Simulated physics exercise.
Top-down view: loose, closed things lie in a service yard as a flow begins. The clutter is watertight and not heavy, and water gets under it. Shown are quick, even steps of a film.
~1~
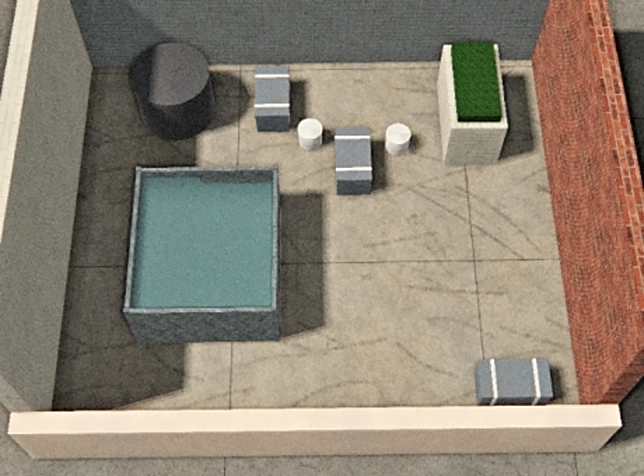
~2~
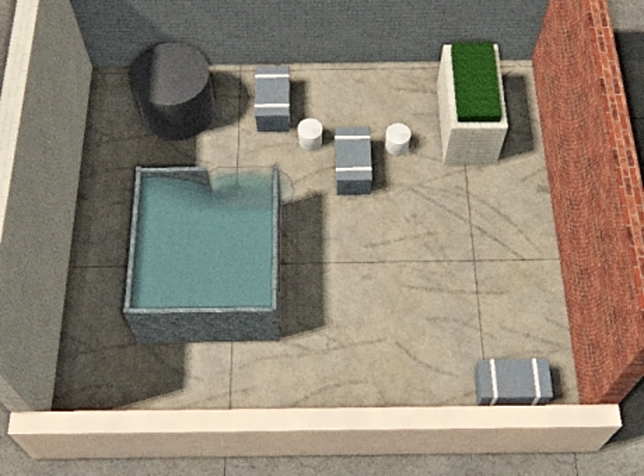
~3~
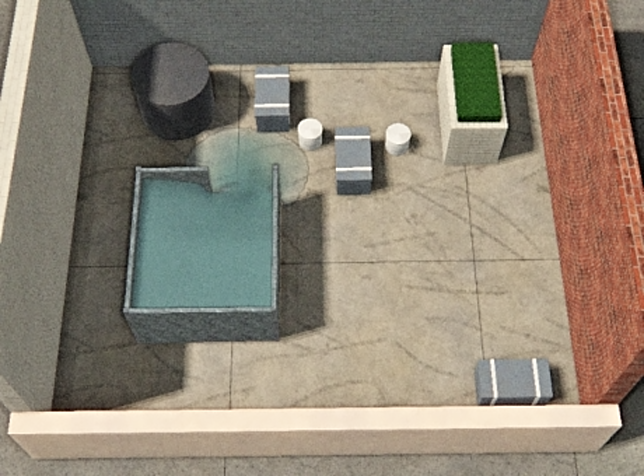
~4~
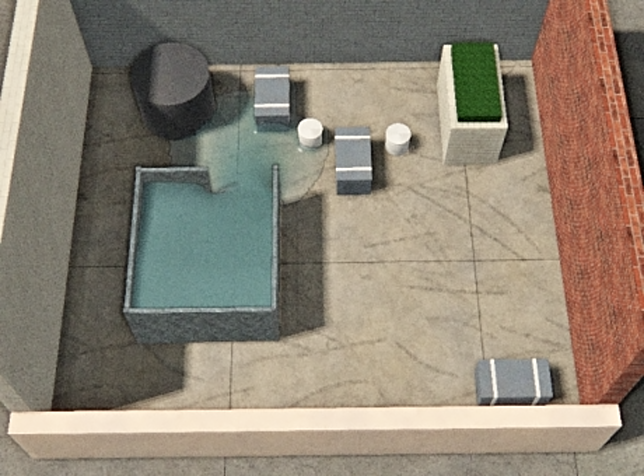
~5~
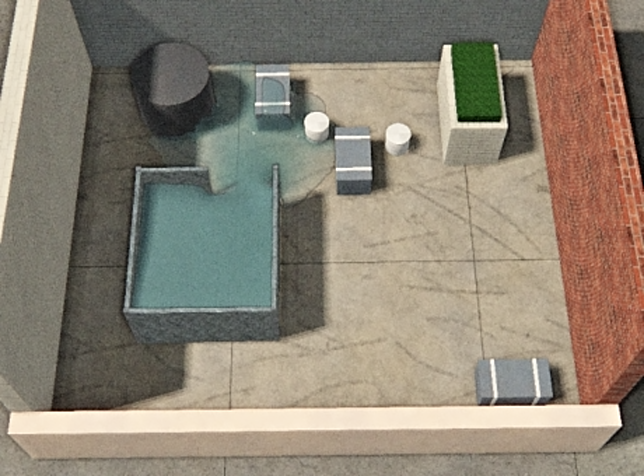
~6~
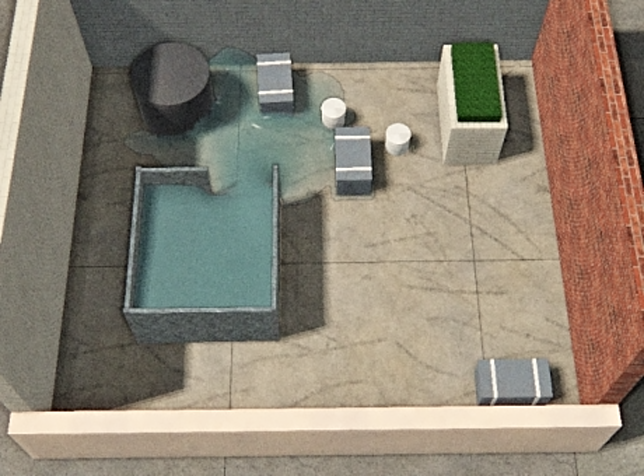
Water poured out through a gap in the back wall of a square tank and spread across the yard, then nudged a small white cylinder to the right and a gray box slightly backward.
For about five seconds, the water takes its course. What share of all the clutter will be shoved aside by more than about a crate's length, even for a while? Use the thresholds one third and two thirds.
I'd put it between one third and two thirds.
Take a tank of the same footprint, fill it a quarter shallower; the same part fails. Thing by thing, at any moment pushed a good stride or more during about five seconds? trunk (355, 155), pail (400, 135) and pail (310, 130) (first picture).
The first stayed below the mark, the next passed the mark, and the last passed the mark.
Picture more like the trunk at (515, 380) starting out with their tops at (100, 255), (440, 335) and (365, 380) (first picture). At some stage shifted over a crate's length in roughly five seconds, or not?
The answers, in order, are displaced a stride, remains nearby and remains nearby.
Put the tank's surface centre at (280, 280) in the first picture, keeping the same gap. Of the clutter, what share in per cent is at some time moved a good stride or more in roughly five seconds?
About 80 %.
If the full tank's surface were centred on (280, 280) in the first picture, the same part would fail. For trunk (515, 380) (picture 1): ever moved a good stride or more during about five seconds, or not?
That one, I'd say: Came up short.
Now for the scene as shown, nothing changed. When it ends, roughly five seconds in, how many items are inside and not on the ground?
The count comes to 2.
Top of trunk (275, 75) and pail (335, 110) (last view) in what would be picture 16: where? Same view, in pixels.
Around (323, 66) and (526, 68).
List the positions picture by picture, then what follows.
The first frame shows a pail at (310, 129) rests on the ground; a trunk at (272, 91), on the bottom; 0 of 5 have shifted.
The second frame shows a pail at (310, 129) rests on the ground; a trunk at (272, 91), on the bottom; 0 of 5 have shifted.
The third frame shows a pail at (310, 129) rests on the ground; a trunk at (272, 91), on the bottom; 0 of 5 have shifted.
The fourth frame shows a pail at (311, 129), on the bottom; a trunk at (272, 91) rests on the ground; 0 of 5 have shifted.
The fifth frame shows a pail at (317, 122), on the bottom, close to its start; a trunk at (273, 89), on the bottom; 1 of 5 have shifted.
The sixth frame shows a pail at (334, 108), on the bottom, a stride from its start; a trunk at (275, 77), on the bottom, close to its start; 2 of 5 have shifted.
A moment on, 1 of 5 are well off their spots; 1 afloat.
Next, 2 of 5 are well off their spots; 2 afloat.
Later, 2 of 5 are well off their spots; 2 afloat.
In the end, 3 of 5 are well off their spots, and 3 have been at some point; 2 afloat.
